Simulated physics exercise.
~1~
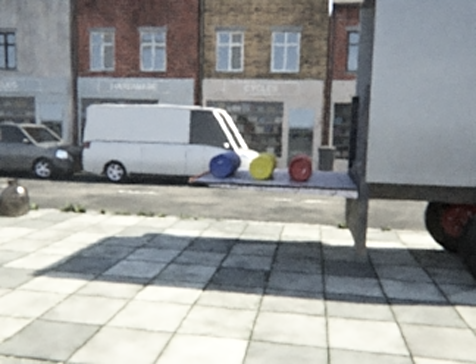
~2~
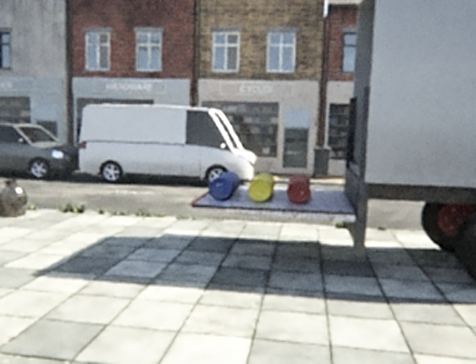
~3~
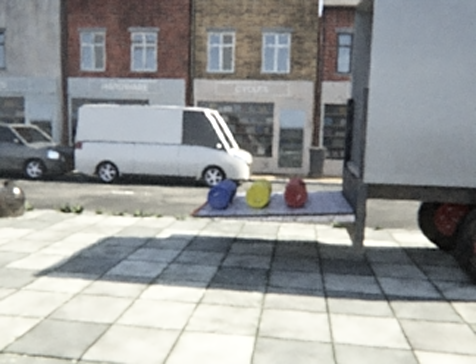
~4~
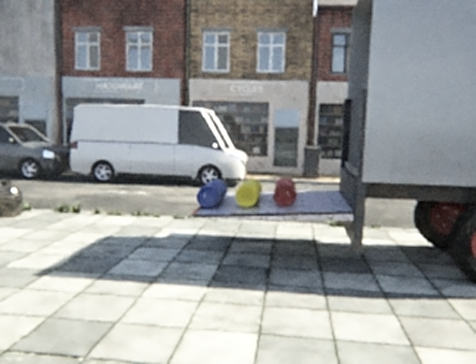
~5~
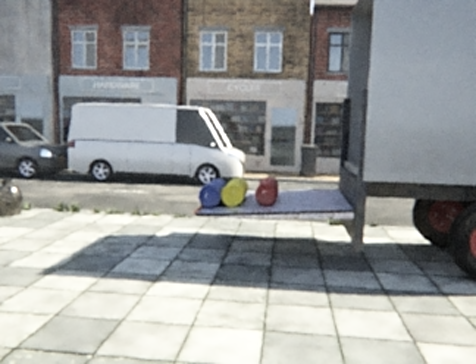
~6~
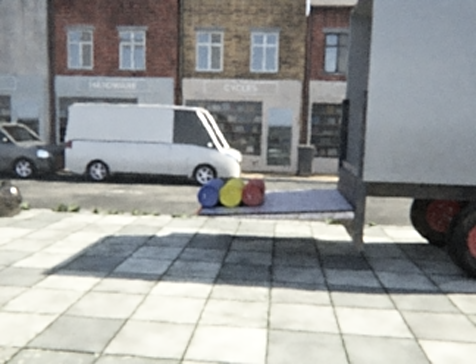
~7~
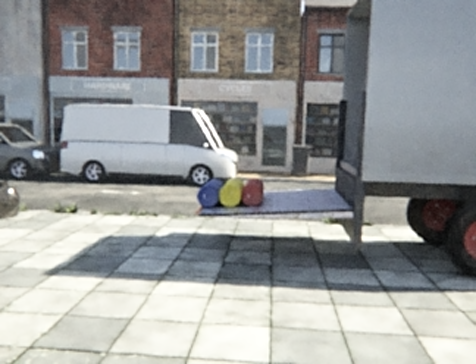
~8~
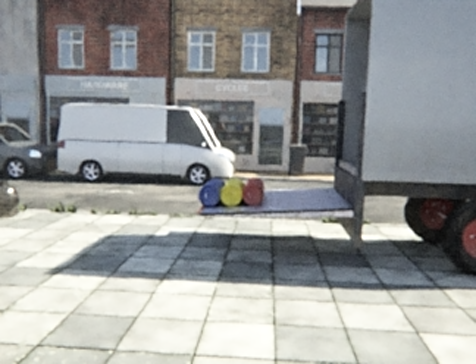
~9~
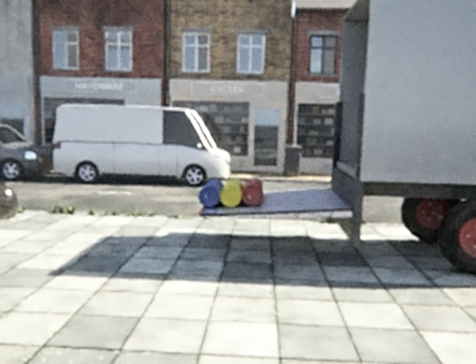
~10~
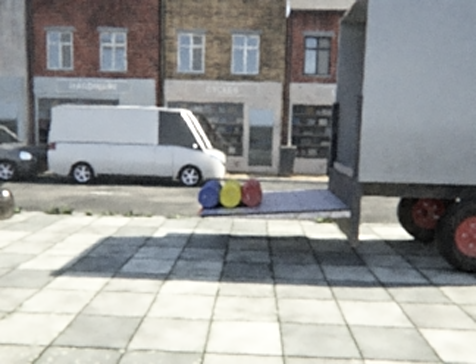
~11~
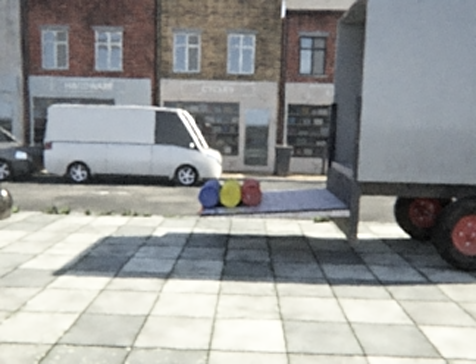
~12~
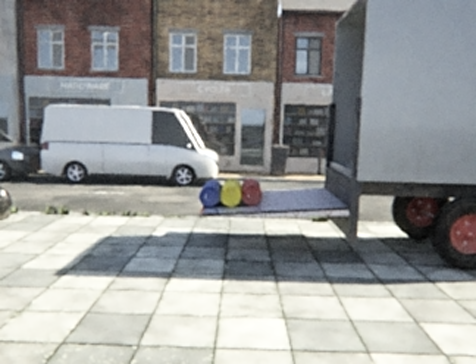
Three gas cylinders, blue, yellow and red, dropped slightly with the lorry's tail lift, then rolled left as the platform tipped outwards, blue stopping first near the outer edge, and ended bunched together there with none falling off.
